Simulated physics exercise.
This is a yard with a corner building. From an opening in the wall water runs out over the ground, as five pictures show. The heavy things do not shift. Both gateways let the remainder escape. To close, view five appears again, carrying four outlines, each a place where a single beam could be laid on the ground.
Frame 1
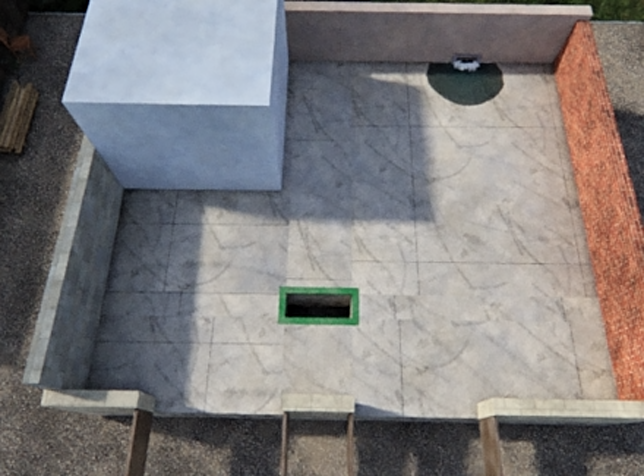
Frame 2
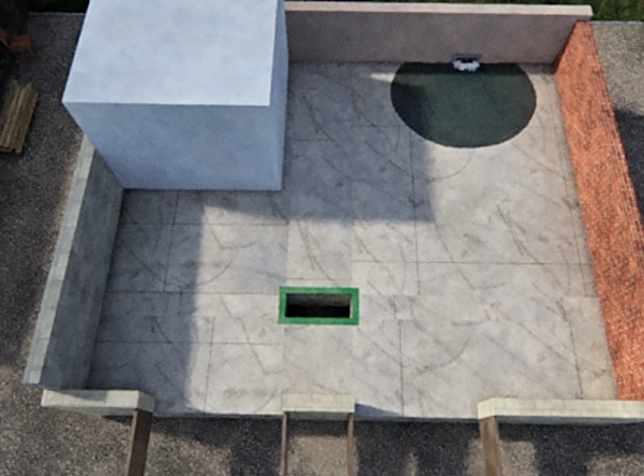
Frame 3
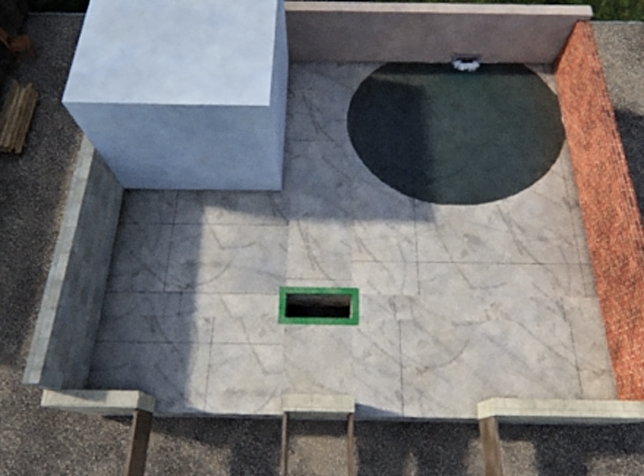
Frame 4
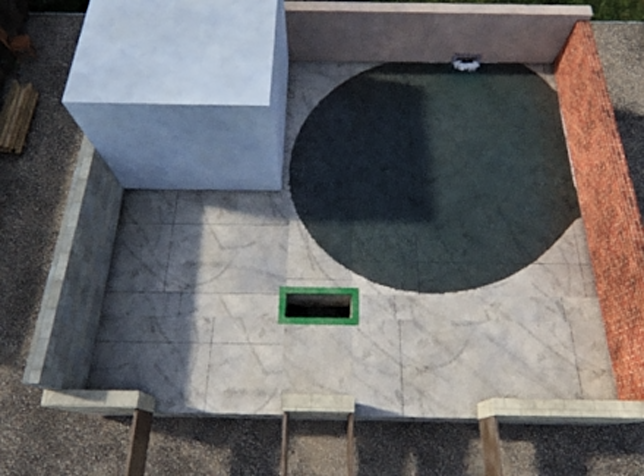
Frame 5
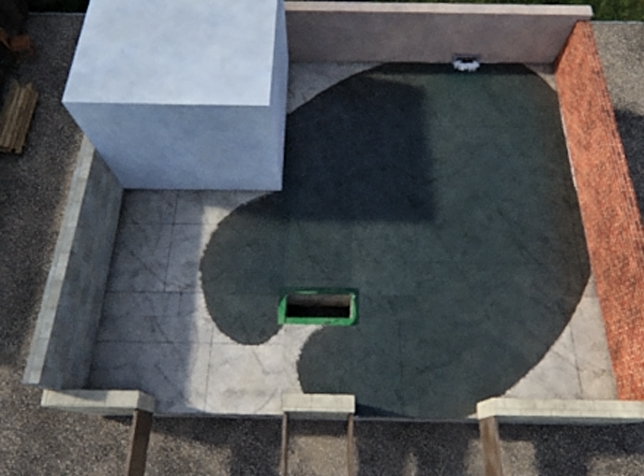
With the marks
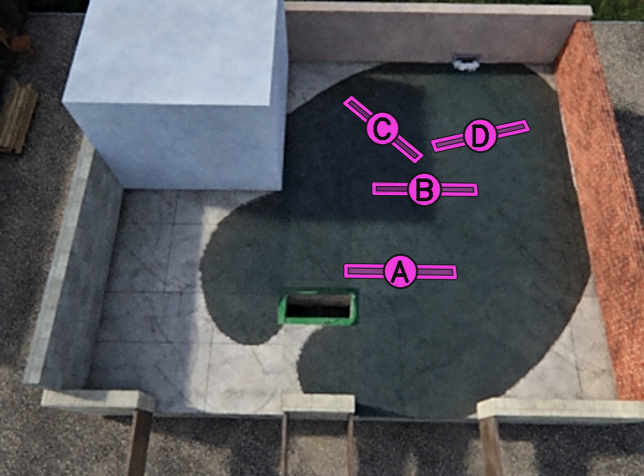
In this clip, dark water spreads from an outlet at the back wall of a walled yard with a pale corner building, widening across the paved ground toward the front and left until it surrounds much of a green-edged drain.
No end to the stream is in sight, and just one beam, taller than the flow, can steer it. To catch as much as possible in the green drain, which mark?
Take D.
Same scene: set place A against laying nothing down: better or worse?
It is worse.
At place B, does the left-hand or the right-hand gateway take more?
More leaves on the left.
On the marked copy, A from (346, 270) to (454, 272); B from (374, 188) to (475, 189); C from (348, 100) to (418, 158); D from (434, 145) to (526, 125).
If A is chosen, about 12 % of the stream runs into the green drain, about 87 % out by the gates.
If B is chosen, about 15 % of the stream runs into the green drain, about 85 % out by the gates.
If C is chosen, about 18 % of the stream runs into the green drain, about 81 % out by the gates.
If D is chosen, about 31 % of the stream runs into the green drain, about 69 % out by the gates.
